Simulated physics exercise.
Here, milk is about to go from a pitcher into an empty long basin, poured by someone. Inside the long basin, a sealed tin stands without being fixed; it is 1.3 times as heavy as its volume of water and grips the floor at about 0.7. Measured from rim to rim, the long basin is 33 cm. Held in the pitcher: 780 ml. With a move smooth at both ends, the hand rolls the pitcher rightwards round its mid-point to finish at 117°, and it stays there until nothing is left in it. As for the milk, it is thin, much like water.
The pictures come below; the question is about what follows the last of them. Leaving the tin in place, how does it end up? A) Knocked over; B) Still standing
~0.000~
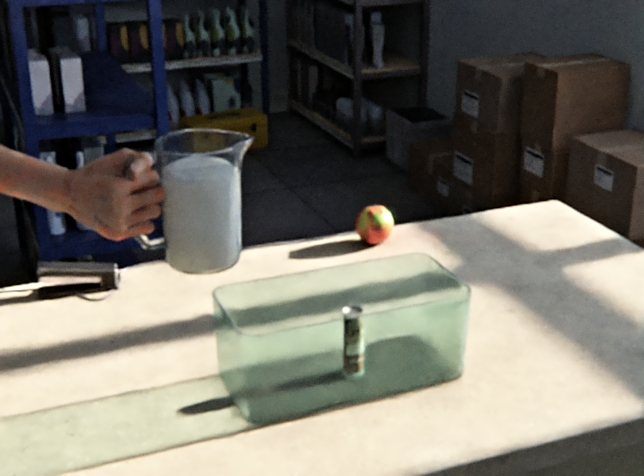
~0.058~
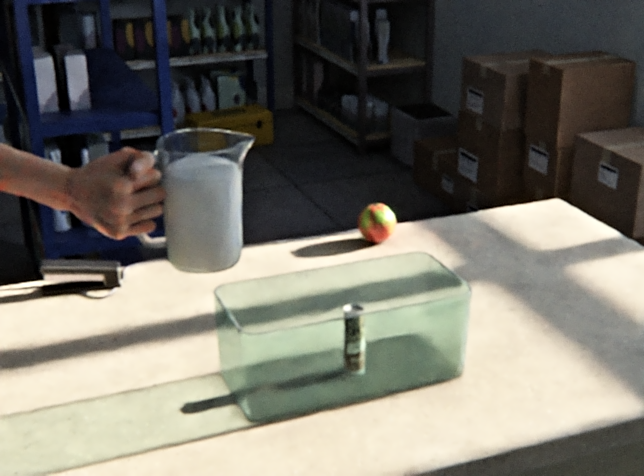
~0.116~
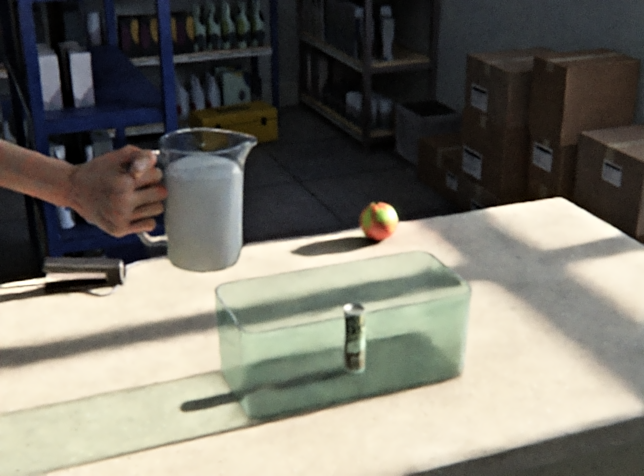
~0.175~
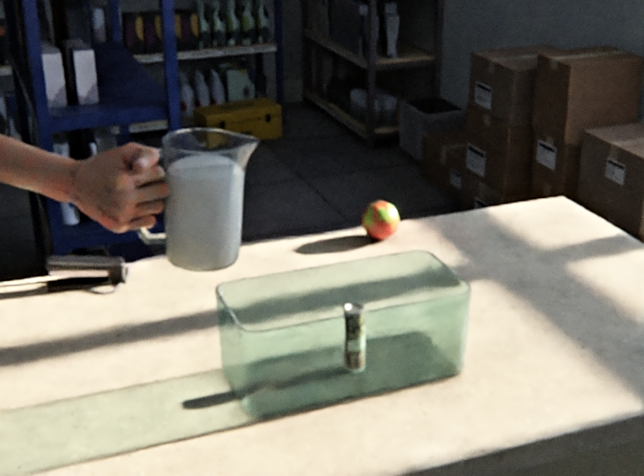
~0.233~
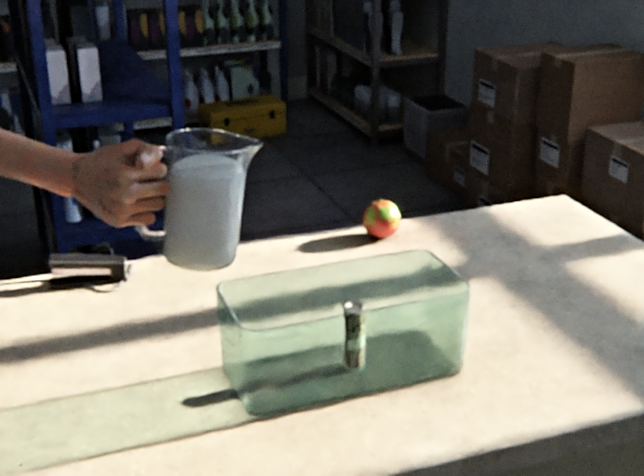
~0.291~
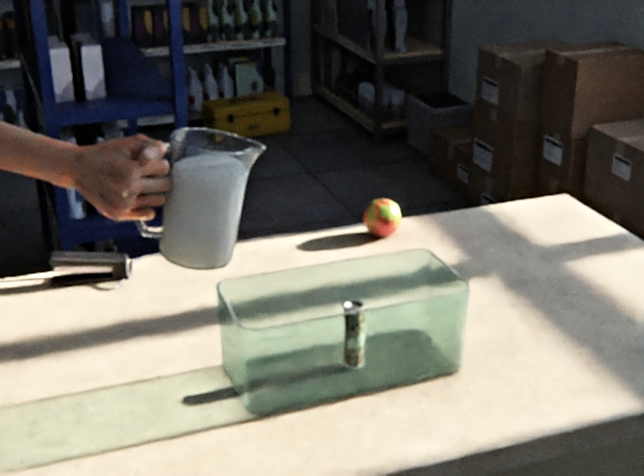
Still standing.
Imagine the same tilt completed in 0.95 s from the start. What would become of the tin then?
In that case the tin stays vertical.
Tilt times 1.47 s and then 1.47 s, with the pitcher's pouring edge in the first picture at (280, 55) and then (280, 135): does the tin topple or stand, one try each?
The tin overturns the first time and overturns the second time.
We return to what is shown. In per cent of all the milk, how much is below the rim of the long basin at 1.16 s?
Some 48 percent of the total.
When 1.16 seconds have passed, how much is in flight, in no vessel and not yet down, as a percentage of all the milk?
Close to 20 per cent.
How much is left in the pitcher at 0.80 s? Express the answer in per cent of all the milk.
90 %.
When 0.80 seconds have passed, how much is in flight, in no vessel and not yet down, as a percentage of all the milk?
9 per cent.
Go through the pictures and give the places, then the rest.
In the first picture, it leans 0°; its right rim is at (253, 136); the milk meets the walls at (160, 172) and (235, 162); the long basin's rim runs from (225, 313) to (449, 273); the tin's top is at (353, 313).
In the second picture, it leans 0°; its right rim is at (255, 137); the milk meets the walls at (161, 171) and (236, 162).
In the third picture, it leans 2°; its right rim is at (257, 138); the milk meets the walls at (163, 171) and (238, 162).
In the fourth picture, it leans 4°; its right rim is at (259, 140); the milk meets the walls at (165, 170) and (239, 162).
In the fifth picture, it leans 7°; its right rim is at (262, 142); the milk meets the walls at (168, 171) and (242, 162).
In the sixth picture, it leans 11°; its right rim is at (265, 146); the milk meets the walls at (170, 170) and (245, 161).
By 0.80 s the tilt is 66° and 90 per cent is still to pour; the tin stands where it began.
By 1.16 s the tilt is 105° and 33 per cent is still to pour; the tin stands where it began.
By 1.55 s the tilt is 117° and 0 per cent is still to pour; the tin stands where it began.
By 1.97 s the tilt is 117° and 0 per cent is still to pour; the tin stands where it began.
At rest the tin stands where it began.
